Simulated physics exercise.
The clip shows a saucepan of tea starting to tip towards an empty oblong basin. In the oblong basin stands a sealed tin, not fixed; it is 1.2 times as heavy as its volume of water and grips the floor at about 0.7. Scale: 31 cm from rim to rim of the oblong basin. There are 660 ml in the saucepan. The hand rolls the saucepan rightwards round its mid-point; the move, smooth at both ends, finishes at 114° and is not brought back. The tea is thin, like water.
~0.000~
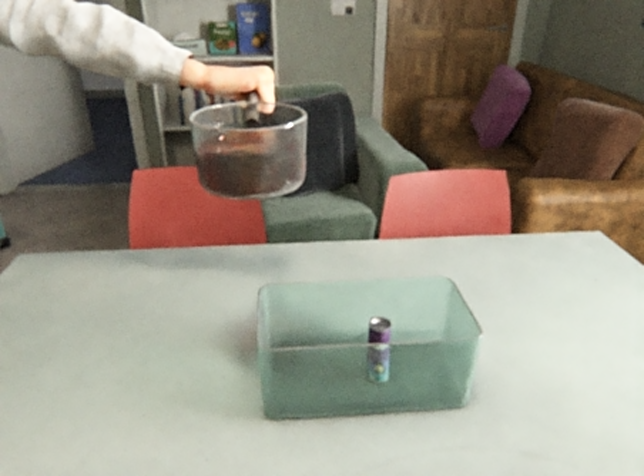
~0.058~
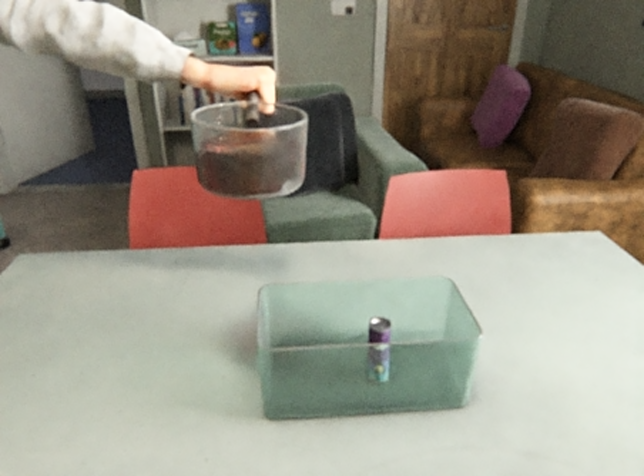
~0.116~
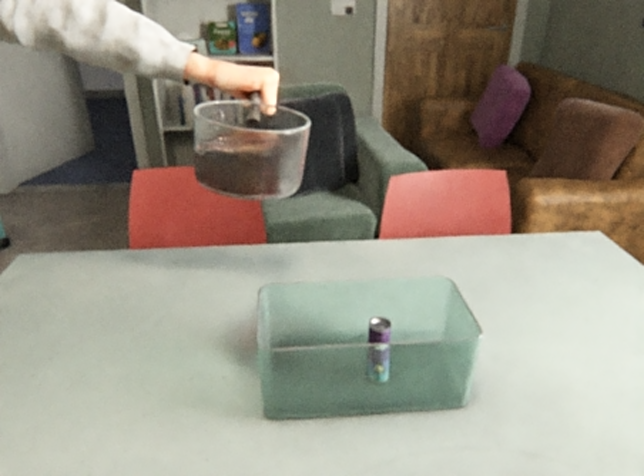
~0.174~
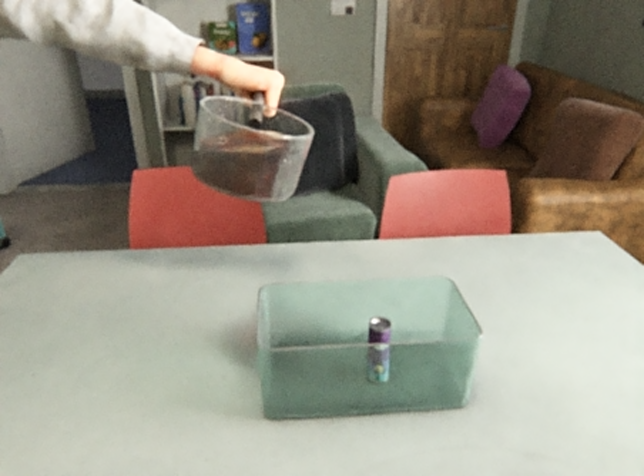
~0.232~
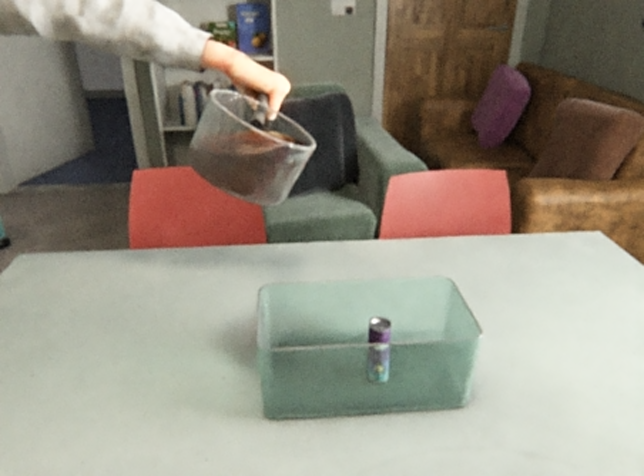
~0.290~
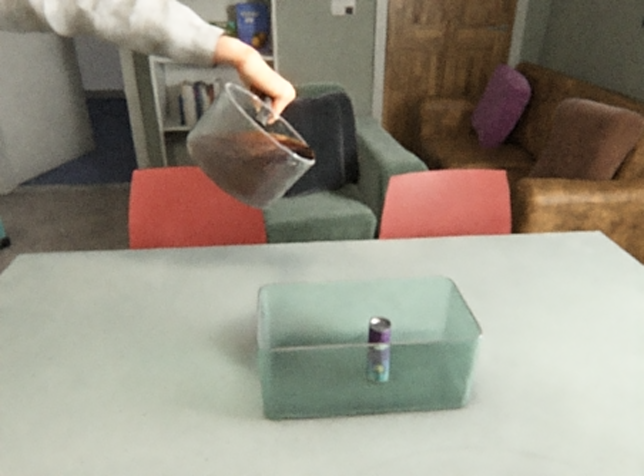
A clear saucepan of dark tea, held by a hand above a table, started out level and then rolled smoothly rightwards, tilting steeply over an oblong, see-through basin with a small purple tin inside.
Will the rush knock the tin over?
The tin topples.
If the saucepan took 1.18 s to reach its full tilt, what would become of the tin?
Then it remains upright.
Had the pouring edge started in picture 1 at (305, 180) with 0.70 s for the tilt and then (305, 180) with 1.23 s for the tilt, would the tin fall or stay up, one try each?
First it stays up; then it remains upright.
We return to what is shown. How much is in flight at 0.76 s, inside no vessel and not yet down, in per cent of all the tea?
Some 16 per cent.
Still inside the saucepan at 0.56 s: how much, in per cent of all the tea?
Near 30 in a hundred.
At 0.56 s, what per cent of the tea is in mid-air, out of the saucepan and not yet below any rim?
Some 62 per cent.
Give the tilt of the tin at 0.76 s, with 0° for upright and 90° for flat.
It is at some 0°.
By 0.56 s the tilt is 104° and 30 per cent is still to pour; the tin stands where it began.
By 0.76 s the tilt is 114° and 5 per cent is still to pour; the tin stands 2 cm from where it began.
By 0.97 s the tilt is 114° and 0 per cent is still to pour; the tin leans 24°.
By 1.20 s the tilt is 114° and 0 per cent is still to pour; the tin lies on its side.
At rest the tin lies on its side.
